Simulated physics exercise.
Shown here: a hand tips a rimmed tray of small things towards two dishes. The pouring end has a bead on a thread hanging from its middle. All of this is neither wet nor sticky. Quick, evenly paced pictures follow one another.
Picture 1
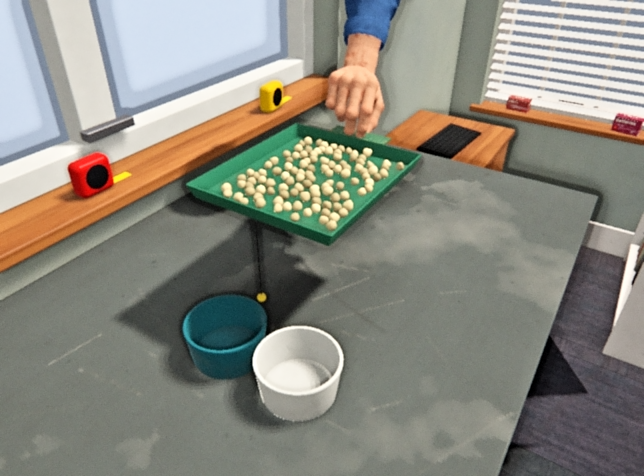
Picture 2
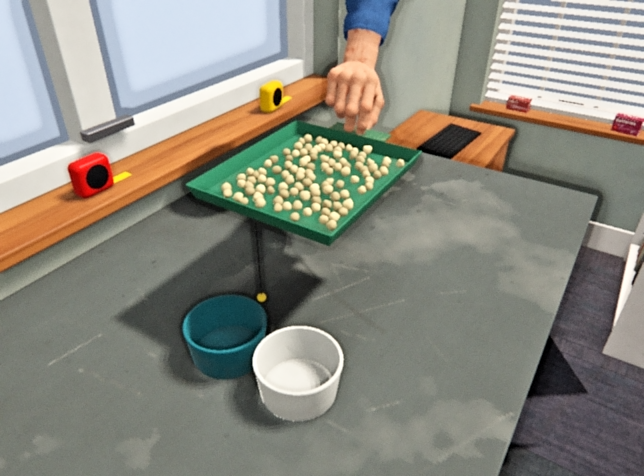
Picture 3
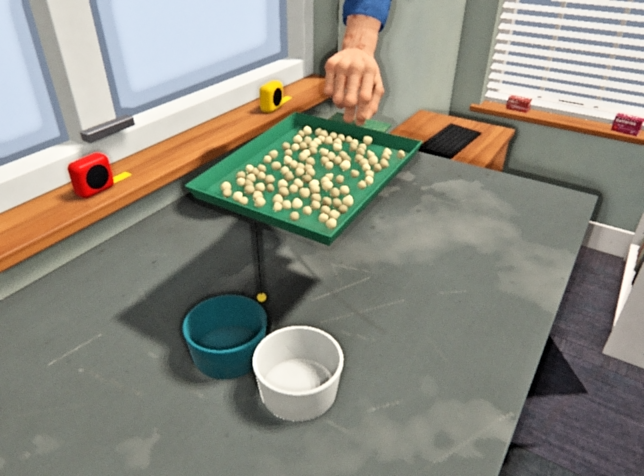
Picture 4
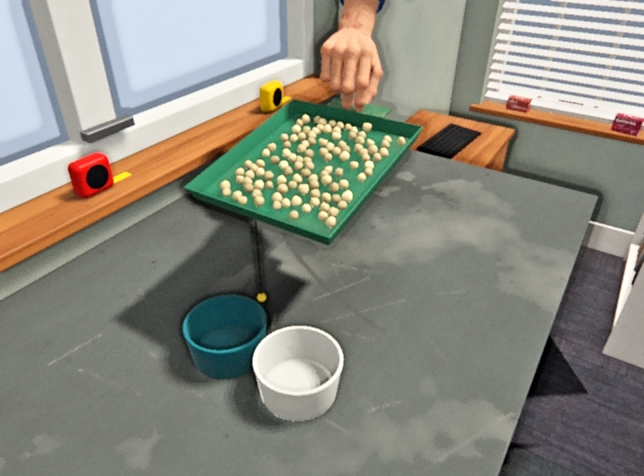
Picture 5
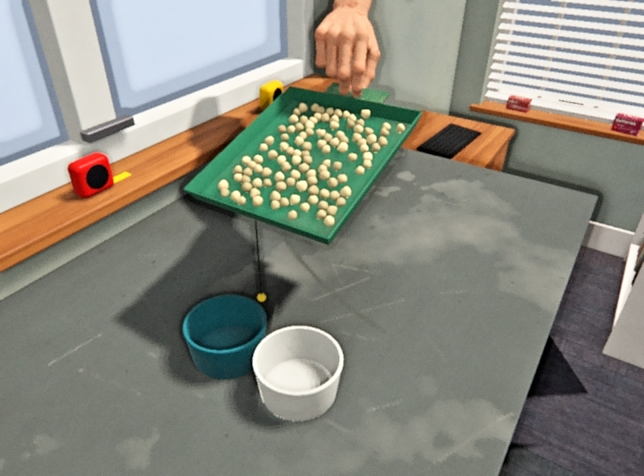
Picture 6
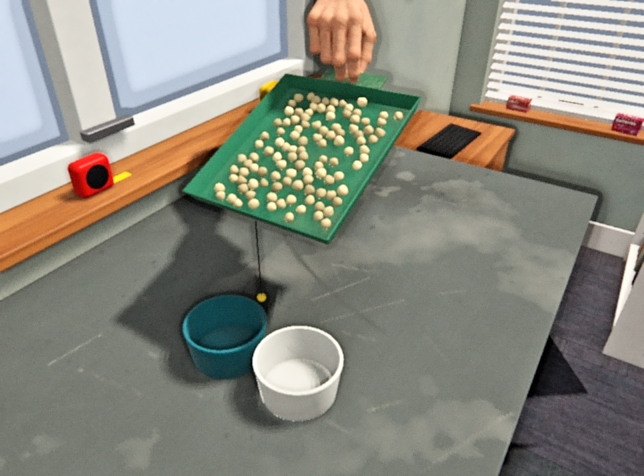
In a room with a window and a blind, a grey tabletop is seen from above at an angle by a still camera. A green tray of small, pale round nuts hangs over a teal dish and a white one, with red and yellow objects on the wooden sill. The hand at the far end gradually raises it, tilting the tray towards the dishes, and the nuts shift slightly.
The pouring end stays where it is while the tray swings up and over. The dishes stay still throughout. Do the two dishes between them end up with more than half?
Yes.
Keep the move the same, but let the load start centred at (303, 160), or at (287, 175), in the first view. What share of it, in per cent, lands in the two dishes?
Around 60 percent the first time, around 60 percent the second.
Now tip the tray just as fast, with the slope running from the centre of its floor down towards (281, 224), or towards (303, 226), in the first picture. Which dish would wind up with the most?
In the first case it's the one on the right, in the second the one on the right.
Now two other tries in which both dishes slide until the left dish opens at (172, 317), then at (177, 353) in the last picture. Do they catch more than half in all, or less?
Together the dishes get beyond half first, then less than a half.
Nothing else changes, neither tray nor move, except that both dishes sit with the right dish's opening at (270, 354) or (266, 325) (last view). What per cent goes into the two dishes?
Approximately 90 percent, followed by approximately 60 percent.
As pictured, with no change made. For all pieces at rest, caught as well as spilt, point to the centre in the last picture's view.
(224, 352).
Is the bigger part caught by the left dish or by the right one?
Result: The left of the two takes it.
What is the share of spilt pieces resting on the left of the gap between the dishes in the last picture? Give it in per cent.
Roughly 90 in a hundred.
Just after the last frame, tray tipped steeply; almost all on the tray; about a tenth in the air.
A moment on, tray tipped past a quarter turn; about a tenth on the tray; about a tenth in the right dish; roughly a quarter in the left dish; roughly a quarter outside both; roughly a third in the air.
Further on, tray tipped past a quarter turn; roughly a quarter in the right dish; roughly half in the left dish; roughly a third outside both.
When it is over, tray tipped past a quarter turn; roughly a quarter in the right dish; roughly half in the left dish; roughly a third outside both.
